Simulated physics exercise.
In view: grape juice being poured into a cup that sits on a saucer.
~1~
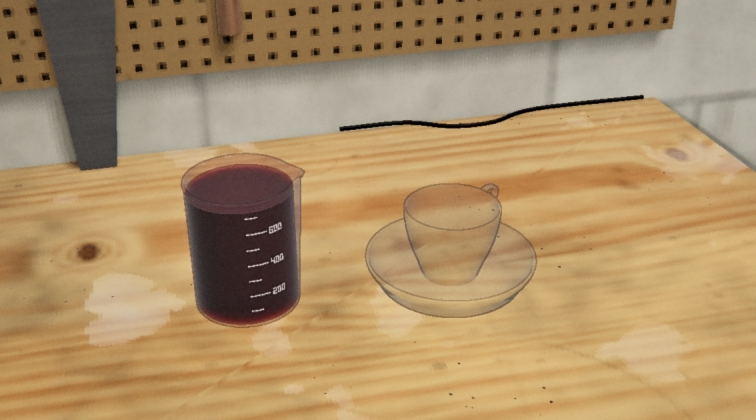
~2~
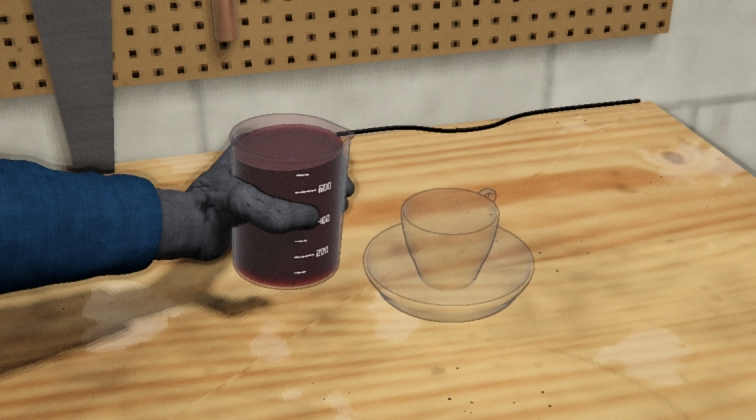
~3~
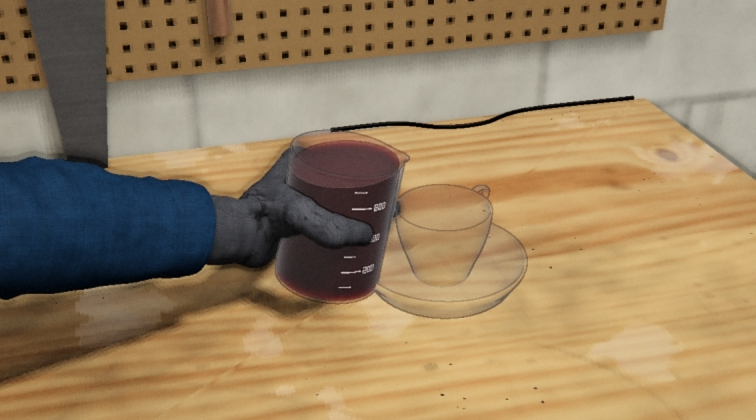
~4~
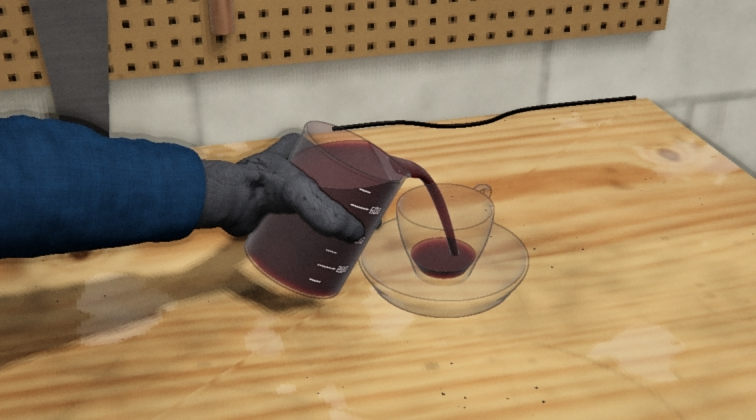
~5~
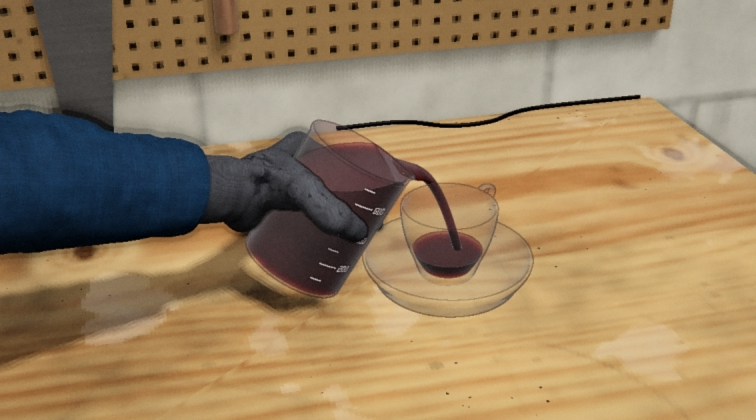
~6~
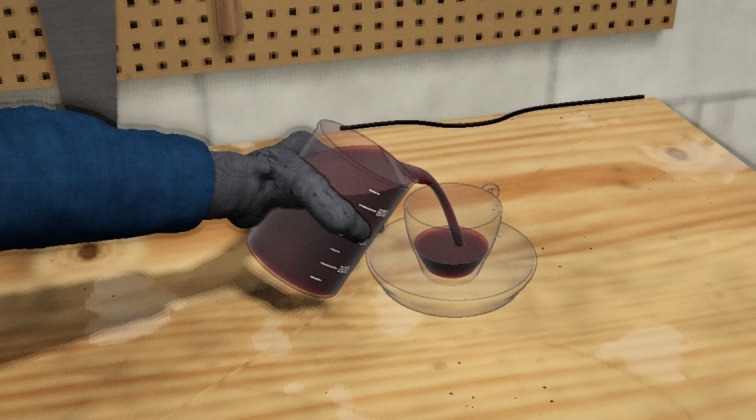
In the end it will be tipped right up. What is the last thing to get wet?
It spills off the saucer.
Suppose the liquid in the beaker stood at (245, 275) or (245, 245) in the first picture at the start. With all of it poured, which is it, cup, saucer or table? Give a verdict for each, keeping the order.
In that order: No farther than the cup, reaches the saucer.
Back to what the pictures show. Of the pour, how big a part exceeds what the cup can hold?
About 60 in a hundred.
A moment on, the cup is full to the brim; the saucer is wet, with room to spare.
Further on, the cup is full to the brim; the saucer is full and running over.
When it is over, the cup is full to the brim; the saucer is full and running over.
